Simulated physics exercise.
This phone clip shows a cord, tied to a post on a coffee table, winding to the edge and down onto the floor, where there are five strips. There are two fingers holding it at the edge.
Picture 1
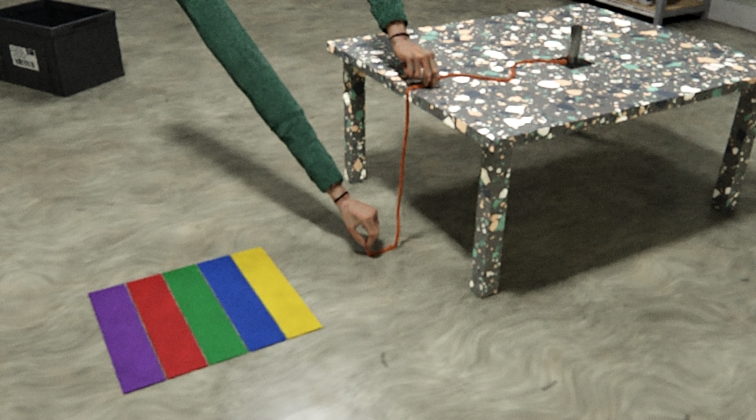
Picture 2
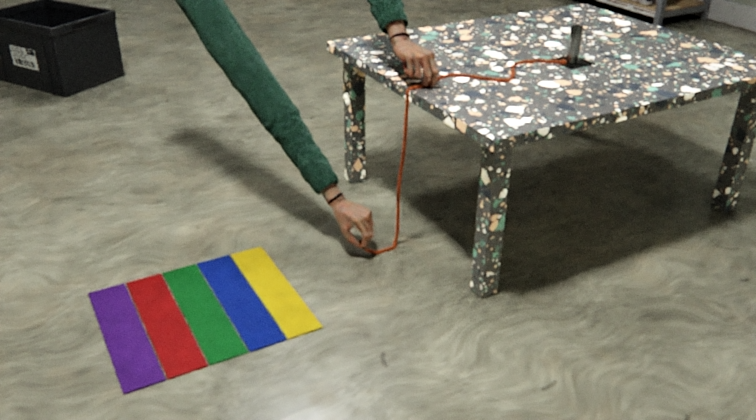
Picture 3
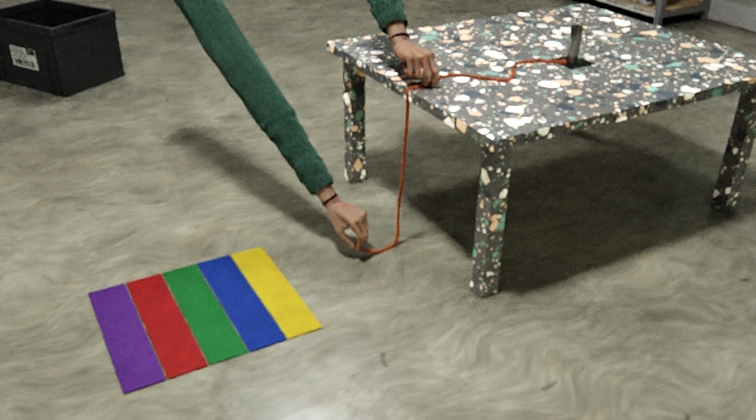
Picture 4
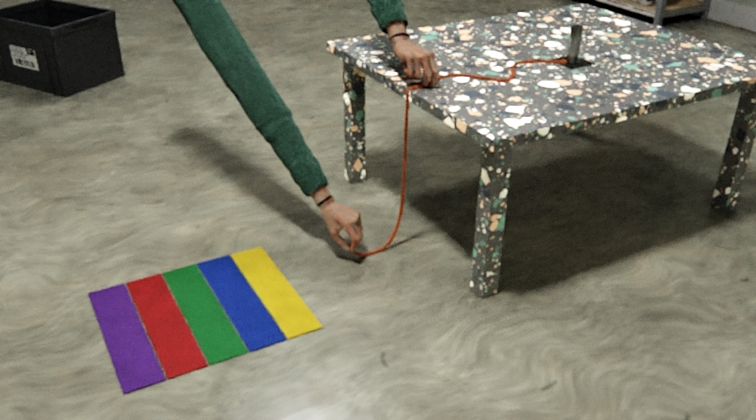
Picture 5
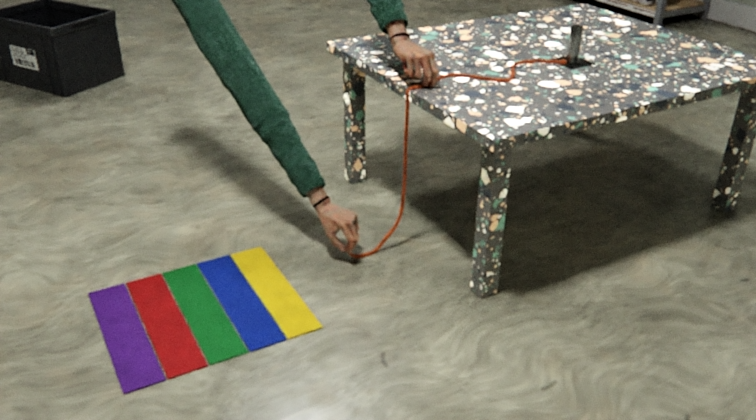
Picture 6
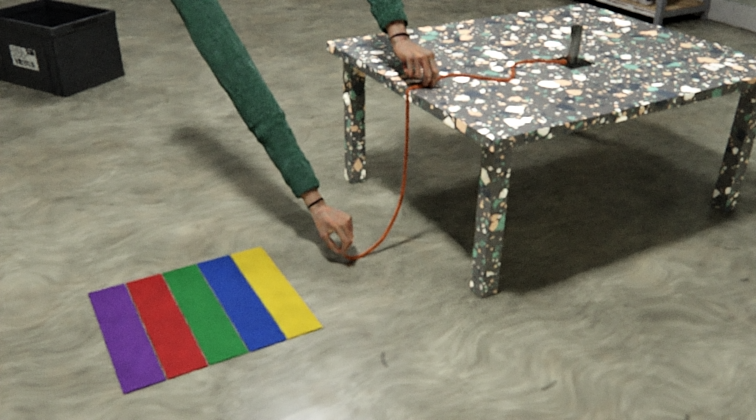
A hand near the floor slowly draws the orange cord's end left toward the coloured strips.
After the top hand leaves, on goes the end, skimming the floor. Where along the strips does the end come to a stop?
Above the green strip.
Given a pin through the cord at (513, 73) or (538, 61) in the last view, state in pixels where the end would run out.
I'd say about (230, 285) for the first and about (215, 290) for the second.
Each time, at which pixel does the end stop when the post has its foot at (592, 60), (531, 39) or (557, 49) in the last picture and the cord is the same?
Roughly (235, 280), (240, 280) and (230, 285), try by try.
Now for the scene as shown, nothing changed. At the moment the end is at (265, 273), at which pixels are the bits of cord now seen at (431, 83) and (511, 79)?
You'll see them at (406, 111) and then at (482, 79).
Early on, end near (265, 273); over yellow.
Midway, end near (226, 284); over blue.
At the end of the slack, end near (203, 291); over green. It gets as far as the green strip.
